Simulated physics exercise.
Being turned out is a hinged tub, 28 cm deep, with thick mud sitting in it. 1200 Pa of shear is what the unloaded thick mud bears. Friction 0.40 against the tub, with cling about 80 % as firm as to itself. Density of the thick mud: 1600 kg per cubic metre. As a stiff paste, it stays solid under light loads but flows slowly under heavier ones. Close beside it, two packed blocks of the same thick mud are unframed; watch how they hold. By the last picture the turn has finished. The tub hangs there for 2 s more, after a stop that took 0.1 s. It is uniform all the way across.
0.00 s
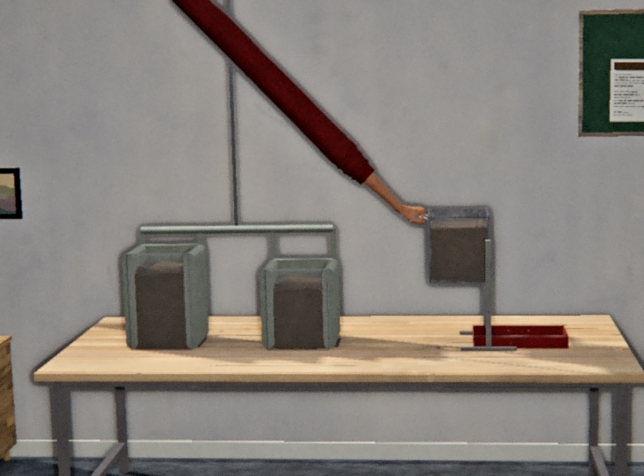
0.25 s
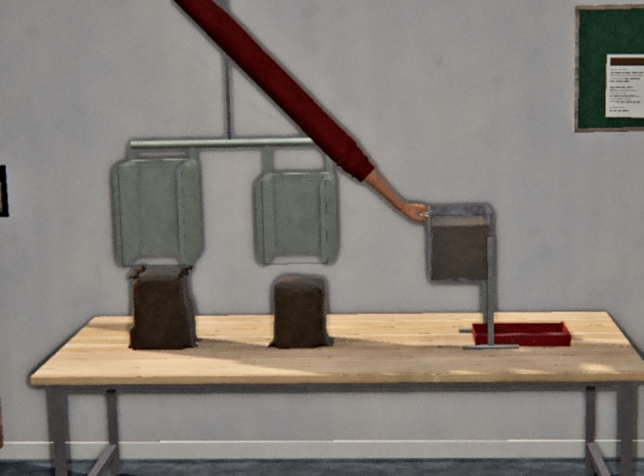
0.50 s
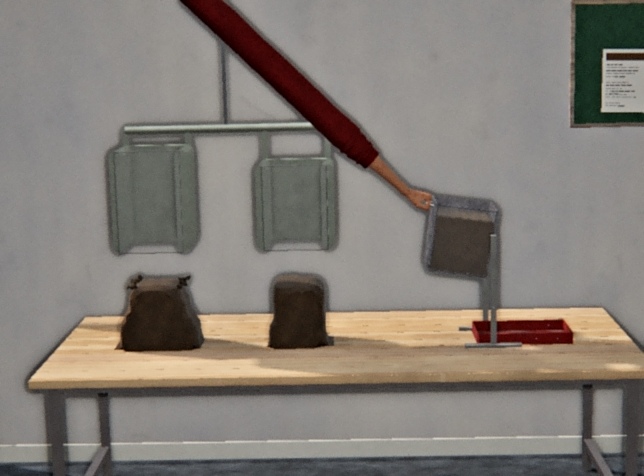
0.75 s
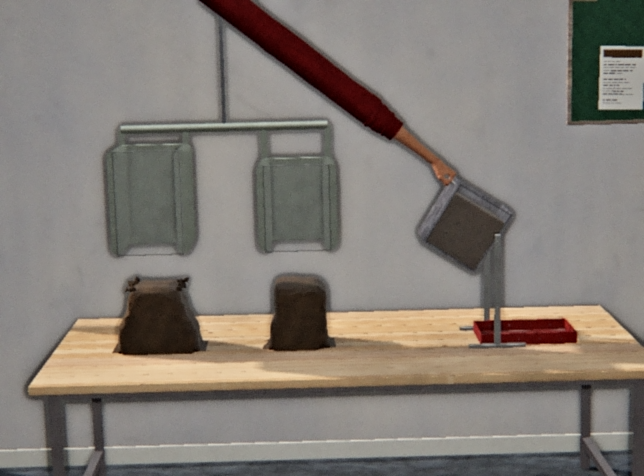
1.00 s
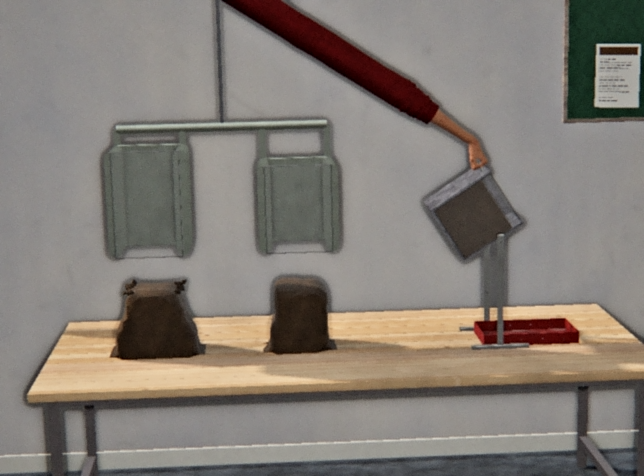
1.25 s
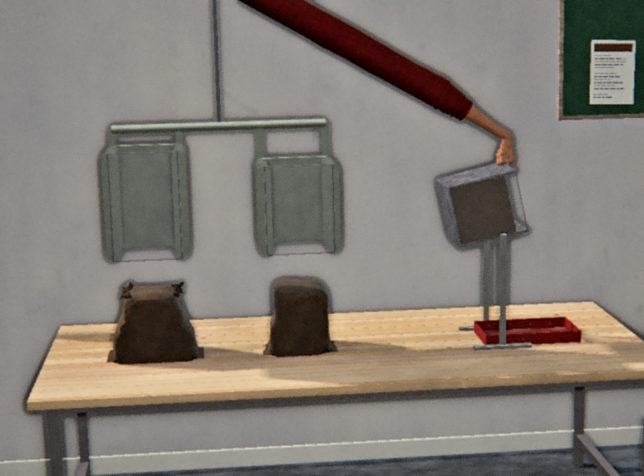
In this clip, two grey-green moulds on a bar rise off dark, muddy blocks on a wooden table, and the blocks slump slightly; then a red-sleeved arm turns a clear-sided tub of mud clockwise above a red tray.
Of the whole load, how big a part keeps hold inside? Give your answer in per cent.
The part that keeps hold inside is about 100 %.
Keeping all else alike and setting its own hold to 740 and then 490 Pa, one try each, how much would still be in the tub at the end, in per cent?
You'd see 100 percent the first time and 75 percent the second.
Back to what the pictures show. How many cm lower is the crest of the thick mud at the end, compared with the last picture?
About 0 cm.
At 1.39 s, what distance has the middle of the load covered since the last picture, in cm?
Looks like around 0 cm to me.
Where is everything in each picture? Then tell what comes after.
In the first frame, handle-side rim at (430, 217), tilt 0 degrees; top of the thick mud at (467, 227); blocks stand 36 cm, 29 cm (left to right).
In the second frame, handle-side rim at (432, 215), tilt 0 degrees; top of the thick mud at (469, 225); blocks stand 33 cm, 28 cm (left to right).
In the third frame, handle-side rim at (438, 204), tilt 8 degrees; top of the thick mud at (442, 216); blocks stand 28 cm, 28 cm (left to right).
In the fourth frame, handle-side rim at (461, 184), tilt 33 degrees; top of the thick mud at (459, 196); blocks stand 28 cm, 28 cm (left to right).
In the fifth frame, handle-side rim at (491, 173), tilt 58 degrees; top of the thick mud at (479, 182); blocks stand 28 cm, 28 cm (left to right).
In the sixth frame, handle-side rim at (516, 172), tilt 78 degrees; top of the thick mud at (501, 178); blocks stand 28 cm, 28 cm (left to right).
After 1.39 s, the tub is at 78 degrees and holds 100 %.
After 1.56 s, the tub is at 78 degrees and holds 100 %.
After 1.73 s, the tub is at 78 degrees and holds 100 %.
After 1.90 s, the tub is at 78 degrees and holds 100 %.
After 3.25 s, at the end, the tub is at 78 degrees and holds 100 %.
